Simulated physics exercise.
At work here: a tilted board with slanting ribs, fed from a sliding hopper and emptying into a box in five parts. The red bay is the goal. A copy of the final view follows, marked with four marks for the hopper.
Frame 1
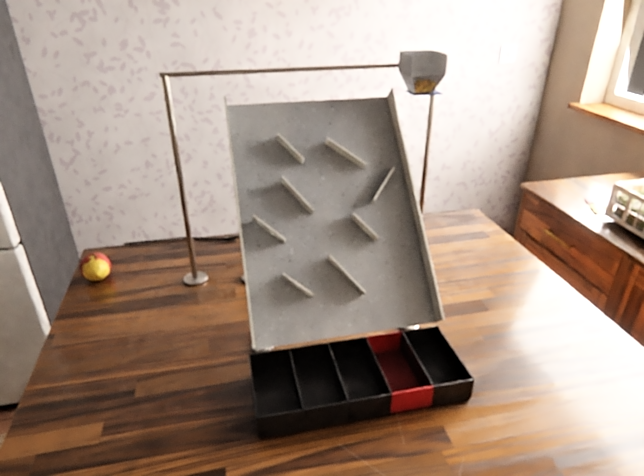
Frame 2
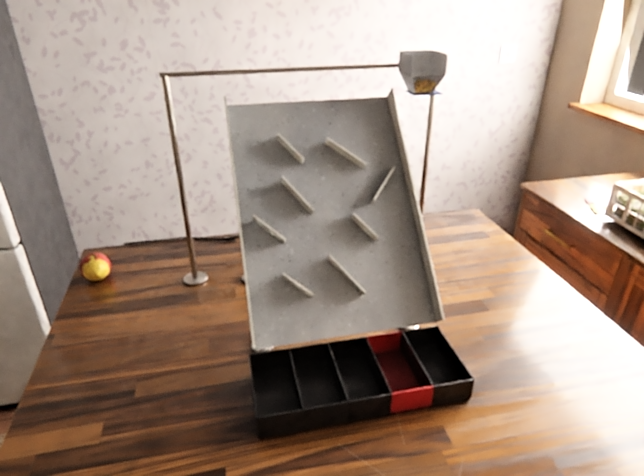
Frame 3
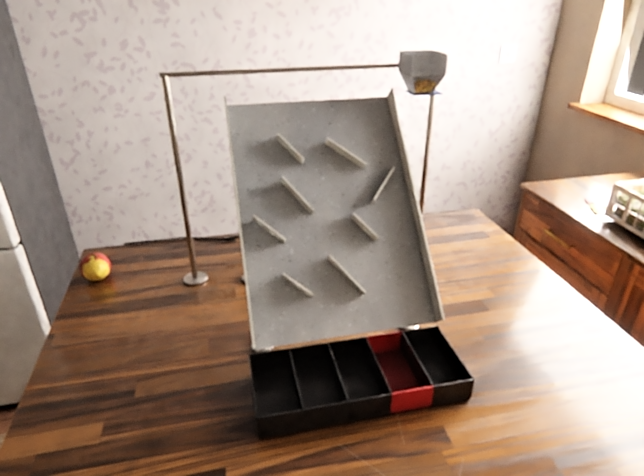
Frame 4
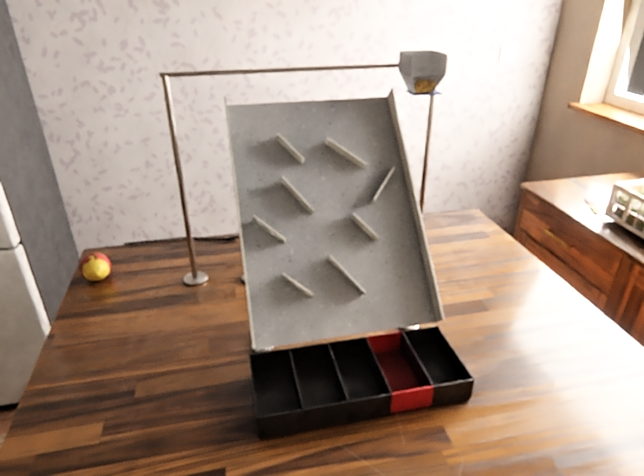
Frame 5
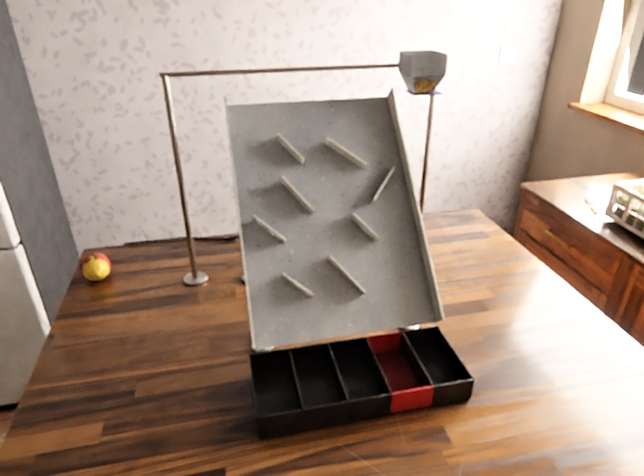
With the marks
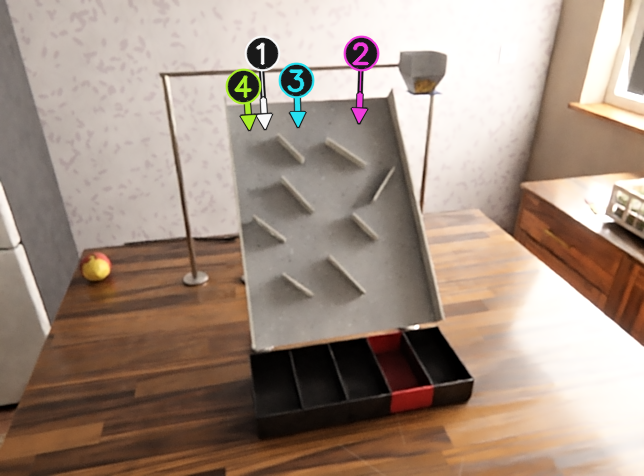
The video shows a tilted gray board with slanting ribs standing on a wooden table, a small hopper on a rail above its right side and a black box with one red compartment below, while nothing visibly moves.
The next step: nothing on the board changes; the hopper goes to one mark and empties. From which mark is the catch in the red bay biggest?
Best: 3.
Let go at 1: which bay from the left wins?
The third from the left.
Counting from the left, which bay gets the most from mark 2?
The fifth from the left.
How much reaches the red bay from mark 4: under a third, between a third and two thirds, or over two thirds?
It is under a third.
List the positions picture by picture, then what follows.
Hopper at (420, 85), puffed corn balls, door shut, in the first frame.
Ribs (278, 133) to (304, 159), (327, 138) to (366, 164), (283, 177) to (314, 210), in the second frame.
Ribs (374, 200) to (394, 167), (253, 215) to (285, 239), (353, 213) to (379, 237), in the third frame.
Ribs (283, 274) to (313, 295), (330, 255) to (366, 292), in the fourth frame.
Red bay at (412, 398), number 4 of 5 from the left, in the fifth frame.
On the marked copy, mark 1 meets the board at (264, 123); mark 2 meets the board at (359, 117); mark 3 meets the board at (297, 121); mark 4 meets the board at (249, 124).
For mark 1, about a quarter in the red bay, about two thirds in other bays, a small part outside the box.
For mark 2, a stray few in the red bay, nearly all in other bays, a small part outside the box.
For mark 3, about half in the red bay, about half in other bays, a stray few outside the box.
For mark 4, a small part in the red bay, about two thirds in other bays, about a quarter outside the box.
